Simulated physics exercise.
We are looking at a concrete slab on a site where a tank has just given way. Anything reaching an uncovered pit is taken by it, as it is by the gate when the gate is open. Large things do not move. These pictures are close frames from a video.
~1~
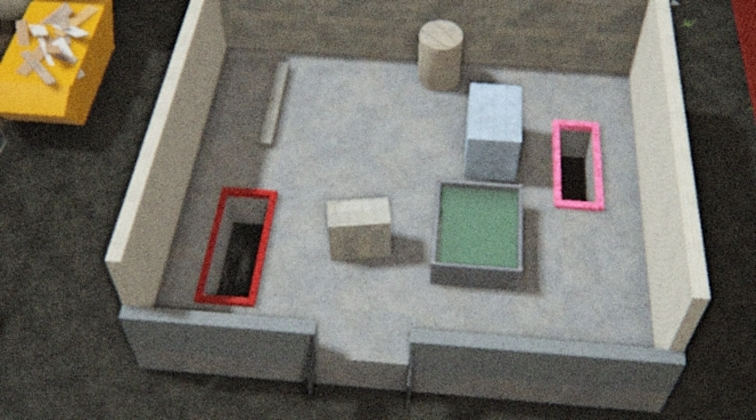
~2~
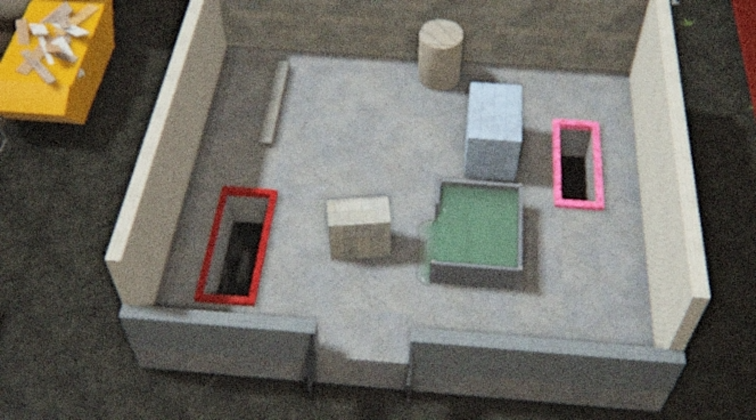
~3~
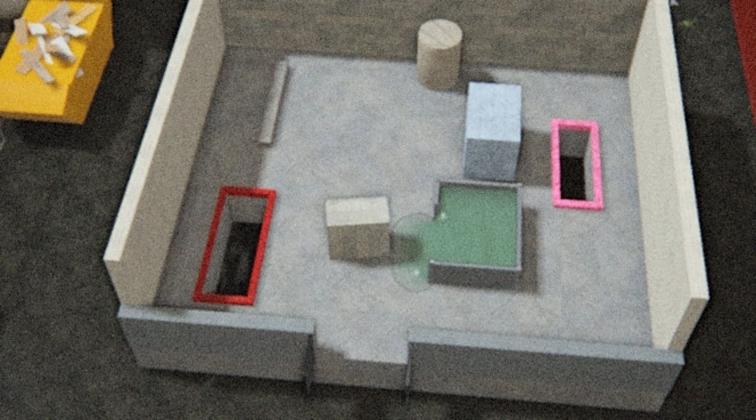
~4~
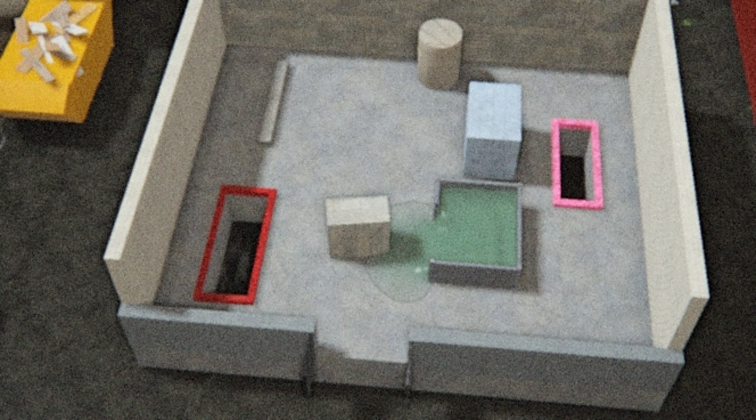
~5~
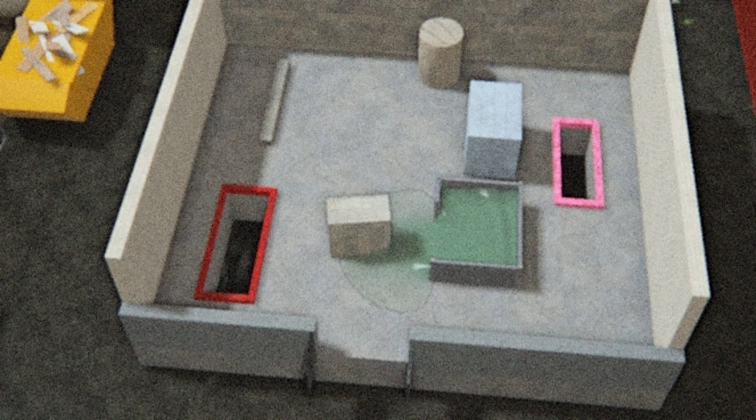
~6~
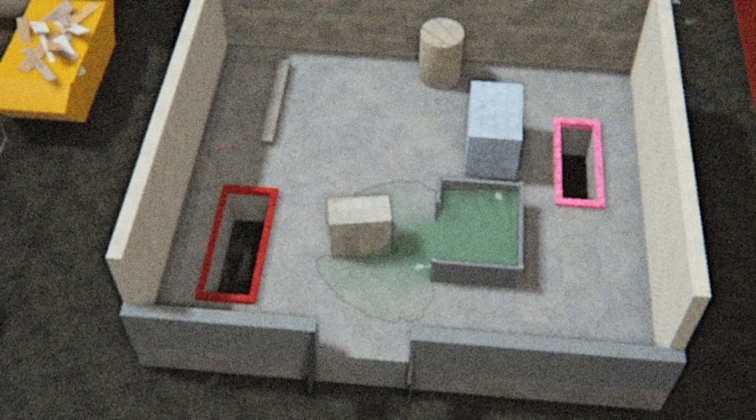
On a walled concrete slab, a grey-sided tank of green water opened along its left side, and the water poured out, spreading left in a widening sheet across the floor around a pale block.
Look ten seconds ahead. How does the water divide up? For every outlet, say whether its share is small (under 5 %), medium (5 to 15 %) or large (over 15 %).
Result - gate: Large; red pit: Small; pink pit: Small.
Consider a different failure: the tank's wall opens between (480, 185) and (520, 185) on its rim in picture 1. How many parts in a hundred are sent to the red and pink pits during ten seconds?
Red about 0 %, pink about 15 %.
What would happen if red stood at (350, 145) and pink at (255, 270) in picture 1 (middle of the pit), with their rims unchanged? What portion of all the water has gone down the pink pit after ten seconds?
Note: Pink pit, 4 percent.
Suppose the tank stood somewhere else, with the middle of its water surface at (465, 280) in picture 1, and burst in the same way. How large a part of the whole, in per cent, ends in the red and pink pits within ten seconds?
The red pit ends up with 12 per cent and the pink pit with 0 per cent.
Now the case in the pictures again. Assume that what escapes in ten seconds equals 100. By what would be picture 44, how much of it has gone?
About 80 %.
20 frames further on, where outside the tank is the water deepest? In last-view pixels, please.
Estimated pixel: (148, 327).
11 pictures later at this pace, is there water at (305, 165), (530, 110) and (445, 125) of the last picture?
One by one: Waterlogged / left dry / left dry.
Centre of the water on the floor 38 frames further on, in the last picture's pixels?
I'd point to (332, 198).
A moment on, water covers 15 % of the floor; the gate 0 %, the red pit 0 %, the pink pit 0 %.
Next, water covers 30 % of the floor; the gate 4 %, the red pit 1 %, the pink pit 0 %.
Then, water covers 45 % of the floor; the gate 10 %, the red pit 1 %, the pink pit 0 %.
Later, water covers 45 % of the floor; the gate 16 %, the red pit 1 %, the pink pit 0 %.
In the end, water covers 55 % of the floor; the gate 20 %, the red pit 1 %, the pink pit 0 %.
